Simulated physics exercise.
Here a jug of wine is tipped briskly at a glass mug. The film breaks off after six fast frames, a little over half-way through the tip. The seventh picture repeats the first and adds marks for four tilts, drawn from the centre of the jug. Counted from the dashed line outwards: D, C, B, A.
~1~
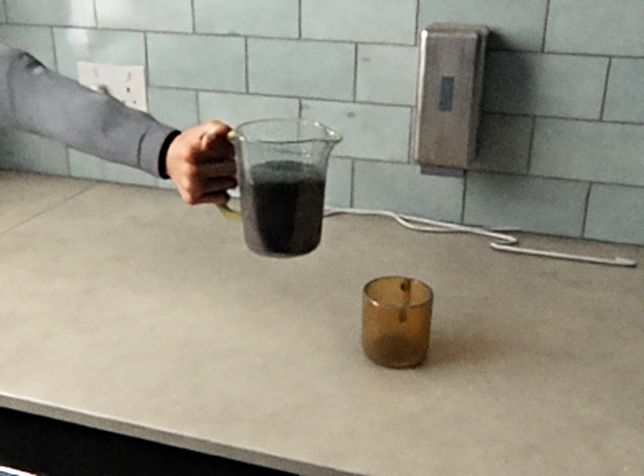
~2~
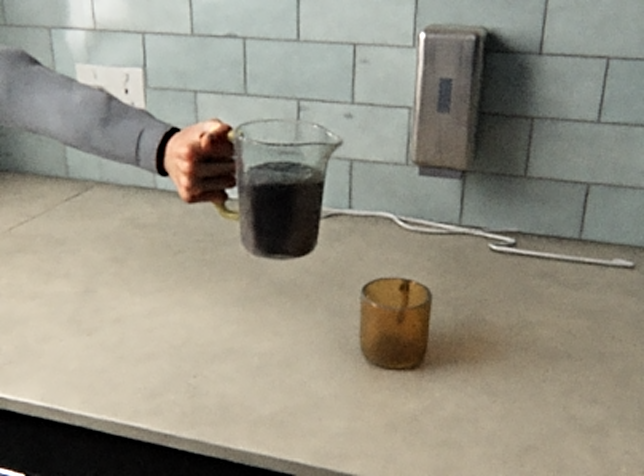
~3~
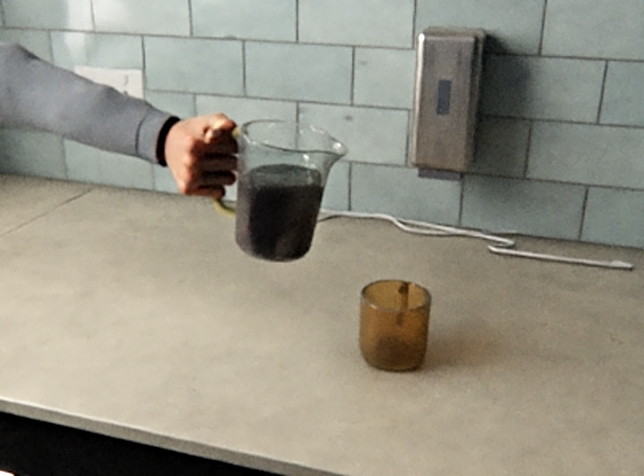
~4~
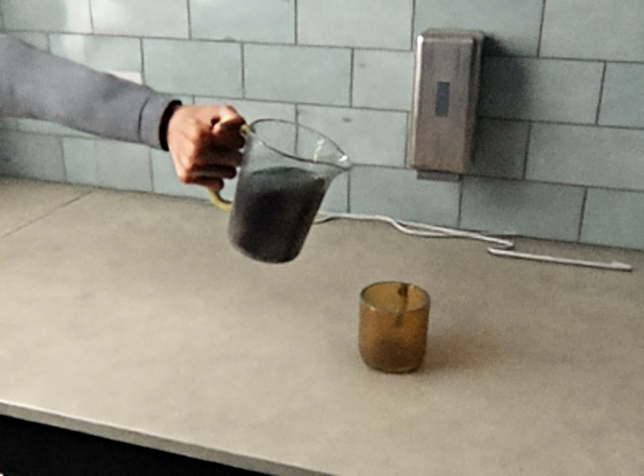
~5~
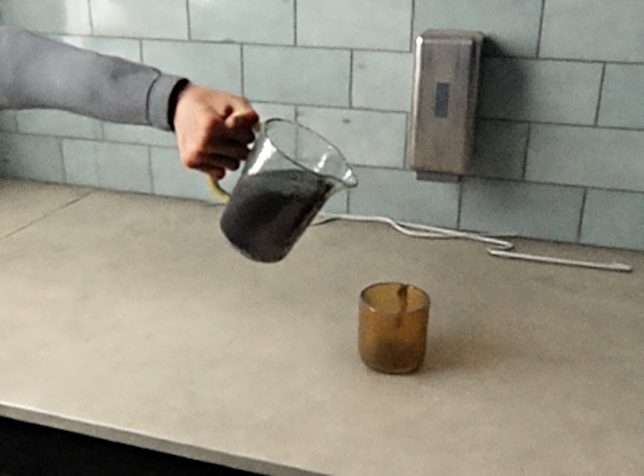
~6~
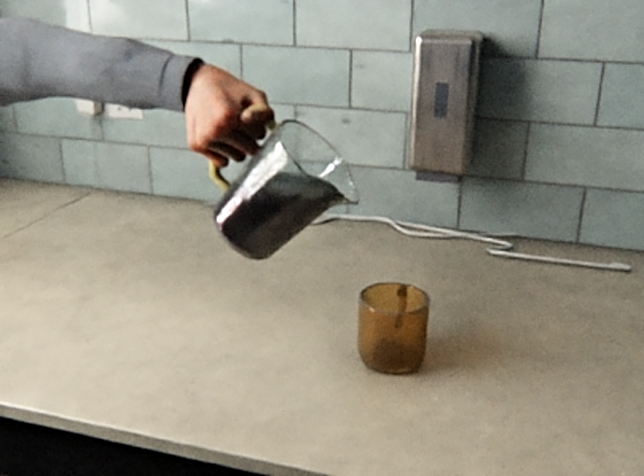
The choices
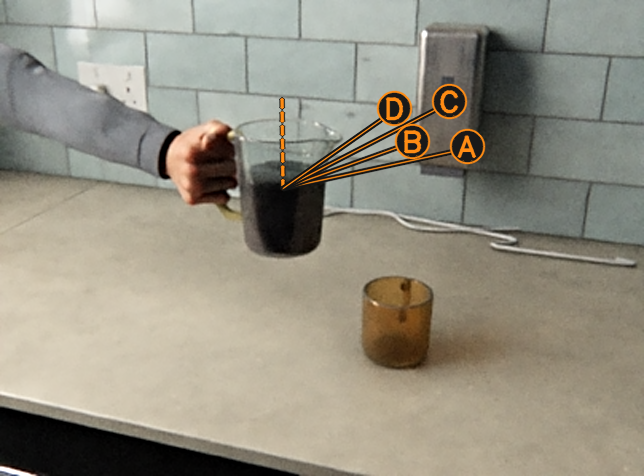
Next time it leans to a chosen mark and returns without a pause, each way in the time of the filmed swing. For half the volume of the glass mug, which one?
It is B.
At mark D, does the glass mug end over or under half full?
Under half.
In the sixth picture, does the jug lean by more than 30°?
Yes, it does.
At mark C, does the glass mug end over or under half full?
Under.
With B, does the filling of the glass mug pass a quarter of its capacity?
Yes.
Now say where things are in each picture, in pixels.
In the first picture, upright, lip at (341, 138); rim of the glass mug round (398, 291); nothing has left yet.
In the second picture, tipped about 2°, lip at (341, 142); nothing has left yet.
In the third picture, tipped about 8°, lip at (346, 152); nothing has left yet.
In the fourth picture, tipped about 18°, lip at (351, 166); nothing has left yet.
In the fifth picture, tipped about 30°, lip at (356, 184); nothing has left yet.
In the sixth picture, tipped about 42°, lip at (357, 201); nothing has left yet.
On the marked copy, A at (450, 152); B at (396, 147); C at (434, 110); D at (381, 119).
With A, the glass mug ends with about 73 % of what it can hold; 4 % of the wine is spilt.
With B, the glass mug ends with about 53 % of what it can hold.
With C, the glass mug ends with about 32 % of what it can hold.
With D, the glass mug ends with about 17 % of what it can hold.
